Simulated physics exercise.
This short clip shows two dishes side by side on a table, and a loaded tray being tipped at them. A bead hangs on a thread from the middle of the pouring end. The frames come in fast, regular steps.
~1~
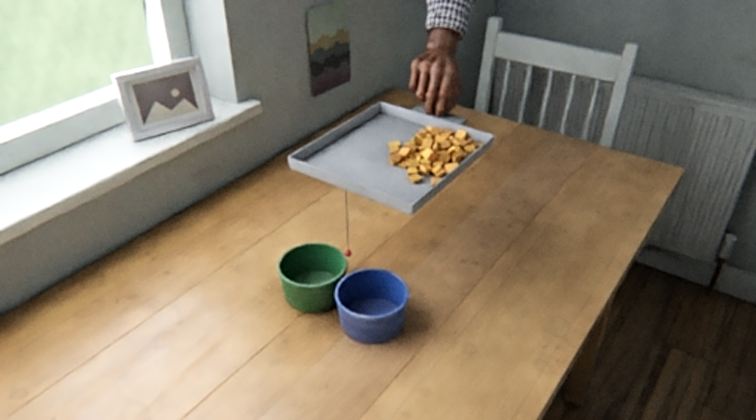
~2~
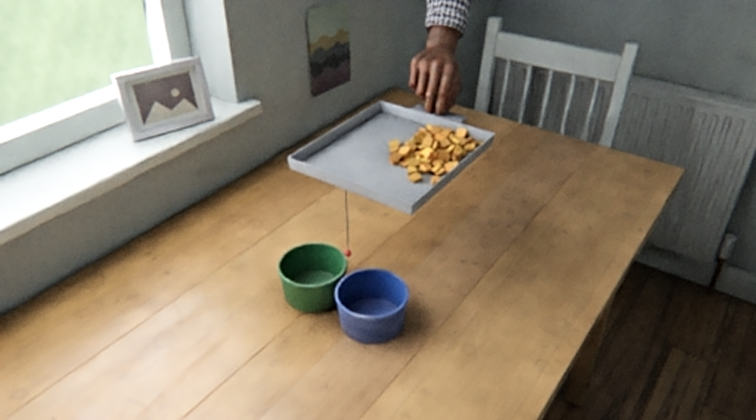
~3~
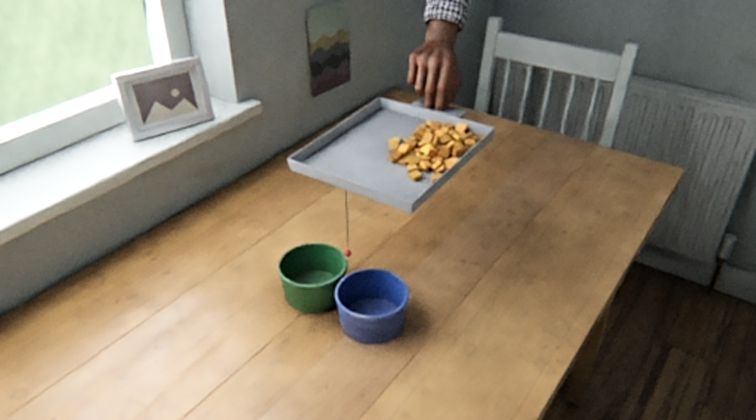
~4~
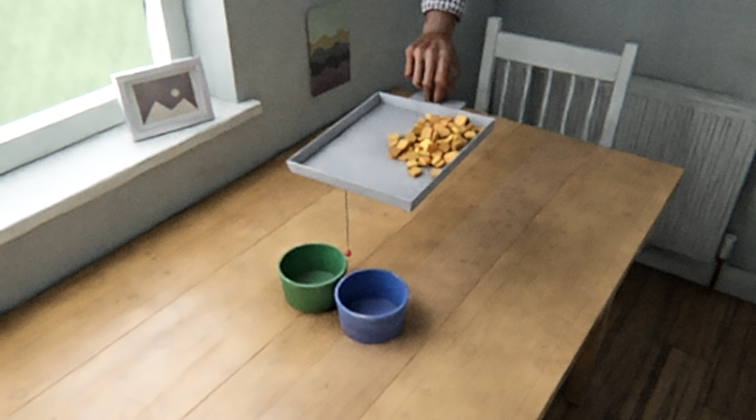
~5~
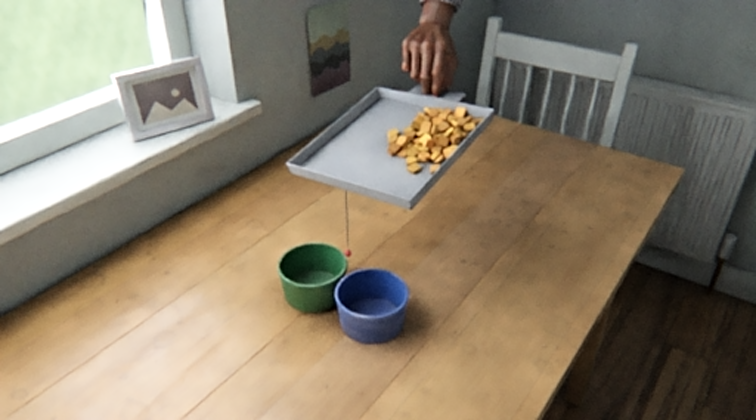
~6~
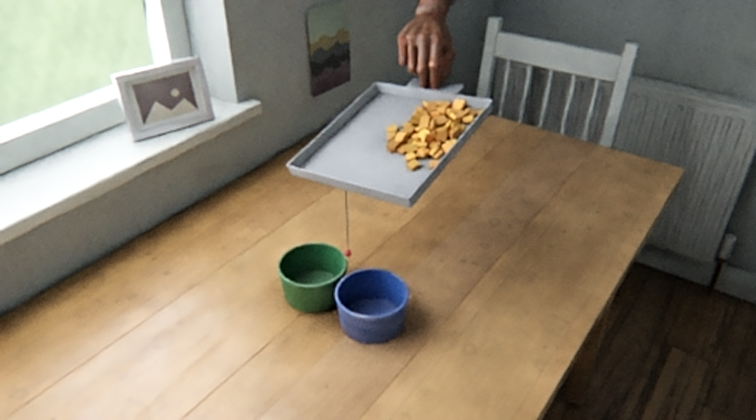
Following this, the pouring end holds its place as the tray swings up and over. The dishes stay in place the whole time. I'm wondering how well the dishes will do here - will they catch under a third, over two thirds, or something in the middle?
I'd say something in the middle.
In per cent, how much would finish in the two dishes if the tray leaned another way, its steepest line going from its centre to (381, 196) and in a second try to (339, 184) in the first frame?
In order, some 60 % and some 70 %.
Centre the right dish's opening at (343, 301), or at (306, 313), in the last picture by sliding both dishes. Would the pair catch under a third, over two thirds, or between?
Two tries, in turn: Under a third and under a third.
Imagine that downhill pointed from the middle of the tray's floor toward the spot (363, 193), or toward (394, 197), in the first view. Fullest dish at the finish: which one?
Point by point: The right side, then the right side.
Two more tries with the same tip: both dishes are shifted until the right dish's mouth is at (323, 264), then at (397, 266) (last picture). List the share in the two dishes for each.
Roughly 60 per cent, and 20 per cent.
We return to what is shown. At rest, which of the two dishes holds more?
You'll find more in the left of the two at the end.
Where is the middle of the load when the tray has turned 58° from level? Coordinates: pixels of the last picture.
The middle of the load sits near (322, 169).
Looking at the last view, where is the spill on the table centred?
(295, 261), roughly.
Soon, tray tipped steeply; most on the tray; a small part in the air.
A while on, tray tipped right over; about two thirds on the tray; a small part in the left dish; about a quarter outside both; a small part in the air.
Towards the end, tray tipped past a quarter turn; about half in the left dish; about half outside both.
Finally, tray tipped past a quarter turn; none in the right dish; about half in the left dish; about half outside both.
